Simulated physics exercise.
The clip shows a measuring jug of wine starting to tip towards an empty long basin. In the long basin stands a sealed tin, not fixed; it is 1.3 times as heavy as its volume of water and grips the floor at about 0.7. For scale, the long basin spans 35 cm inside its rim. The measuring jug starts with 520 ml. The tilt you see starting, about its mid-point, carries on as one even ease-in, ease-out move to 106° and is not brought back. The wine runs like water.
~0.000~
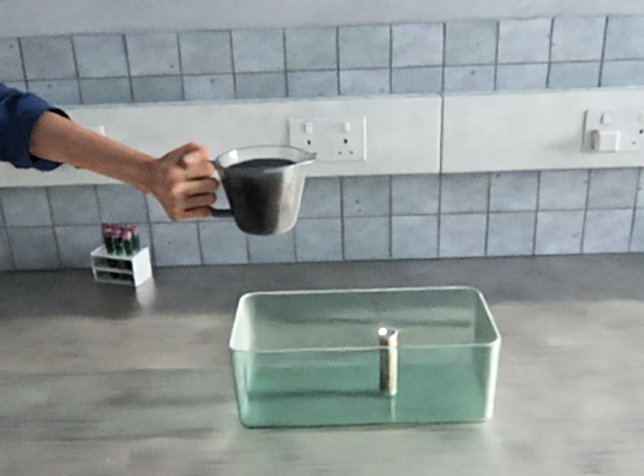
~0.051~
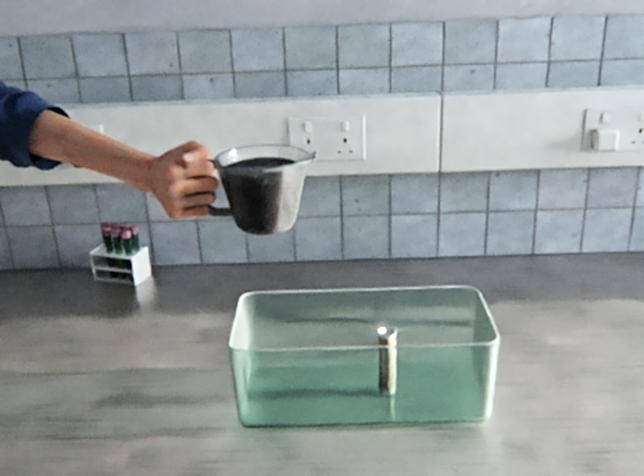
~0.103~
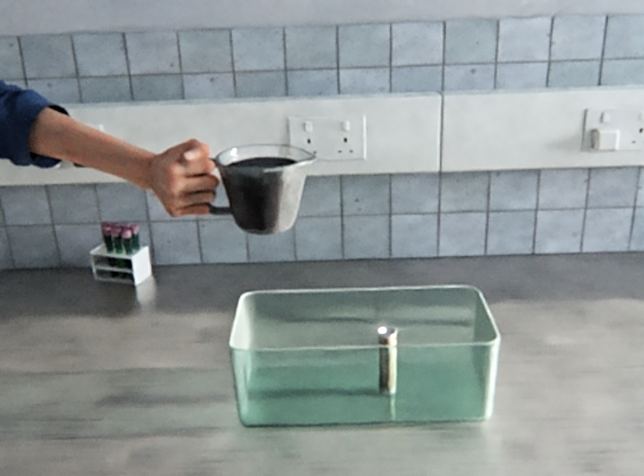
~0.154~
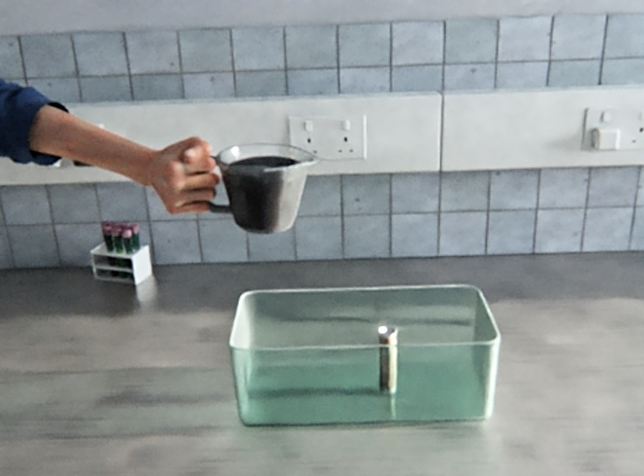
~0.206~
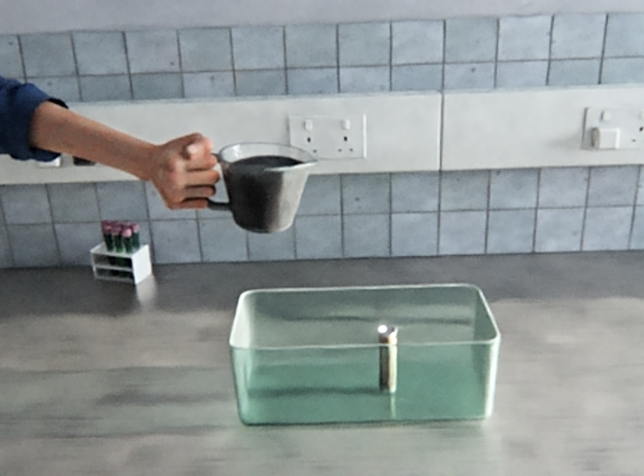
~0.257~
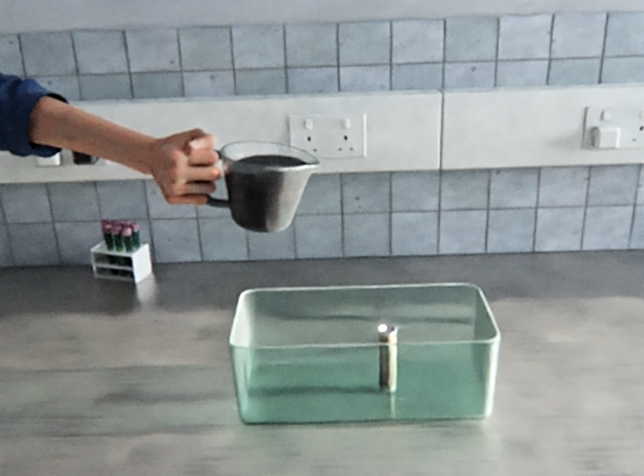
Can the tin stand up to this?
The tin topples.
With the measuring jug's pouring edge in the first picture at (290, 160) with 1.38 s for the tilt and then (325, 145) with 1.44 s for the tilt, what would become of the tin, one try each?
First it stays up; then it topples.
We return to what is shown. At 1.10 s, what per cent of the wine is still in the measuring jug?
Some 10 per cent.
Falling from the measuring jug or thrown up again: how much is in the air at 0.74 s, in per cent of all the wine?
About 26 per cent.
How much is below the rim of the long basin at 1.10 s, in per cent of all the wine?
Some 72 per cent.
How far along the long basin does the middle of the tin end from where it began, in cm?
About 8.5 cm.
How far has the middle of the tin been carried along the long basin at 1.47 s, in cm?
About 9 cm.
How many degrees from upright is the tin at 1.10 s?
About 0°.
Then, 0.74 s in, the tilt is 59° and 67 per cent is still to pour; the tin stands where it began.
Then, 1.10 s in, the tilt is 96° and 10 per cent is still to pour; the tin stands 2 cm from where it began.
Then, 1.47 s in, the tilt is 106° and 0 per cent is still to pour; the tin lies on its side.
Then, 1.88 s in, the tilt is 106° and 0 per cent is still to pour; the tin lies on its side.
Finally, the tin lies on its side.
